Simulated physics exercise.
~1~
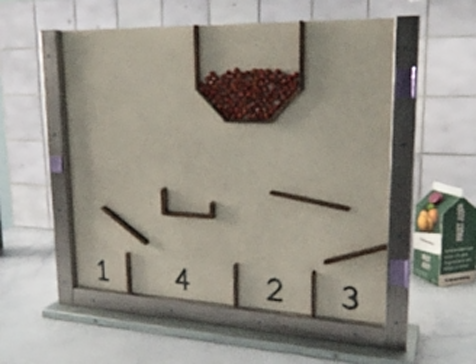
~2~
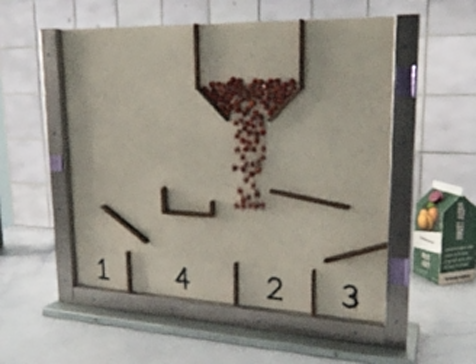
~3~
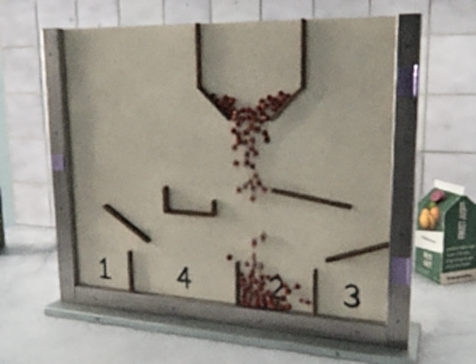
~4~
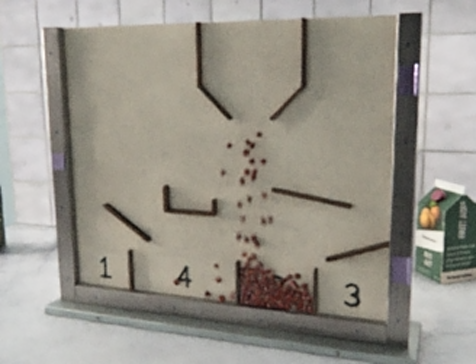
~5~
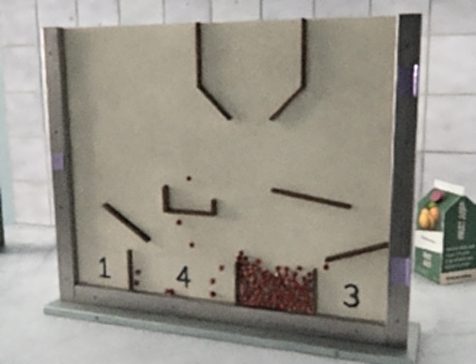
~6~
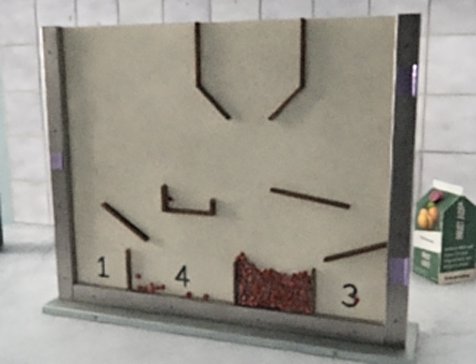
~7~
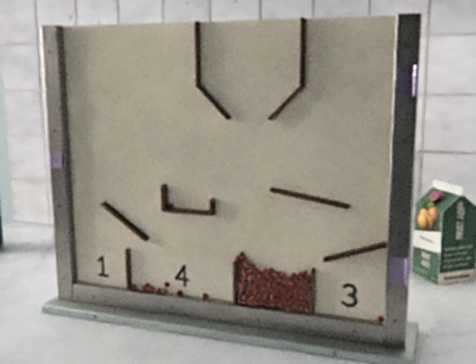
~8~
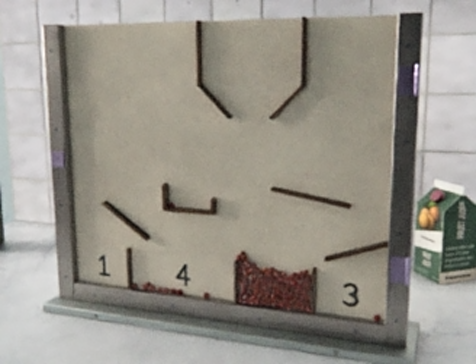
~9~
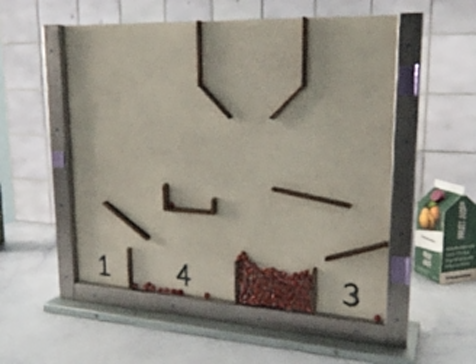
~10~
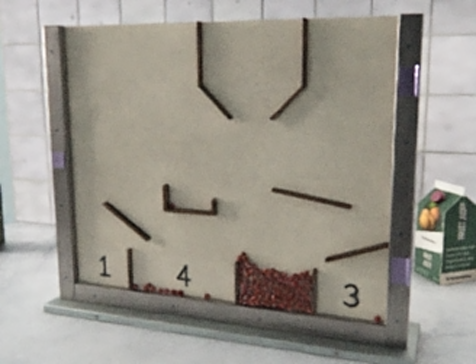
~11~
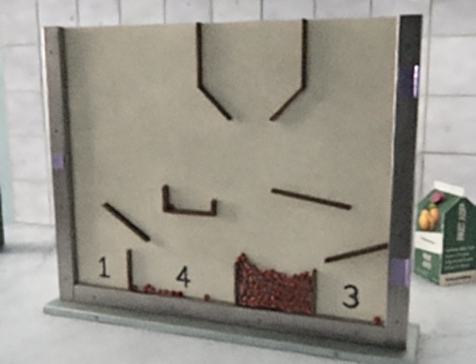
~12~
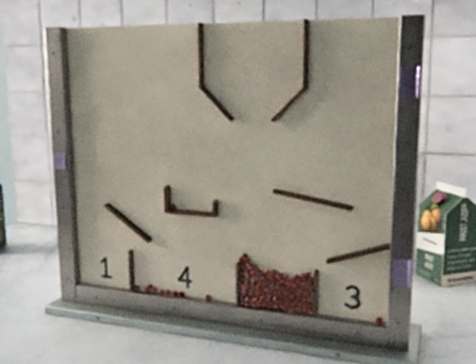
Small reddish beads fill a dark-edged hopper at the top of a see-through upright case, viewed from the front by a slightly swaying camera, with white tiles behind and a green and white carton at right. Below are fixed dark ledges, a small tray and four numbered bins. The beads pour down in a narrow stream, passing between the tray and a sloping ledge into bin two. As the hopper empties, that bin fills and some beads scatter left into bin four. Finally the beads lie still, heaped in bin two, with a thin scattering in bin four and a stray in bin three.
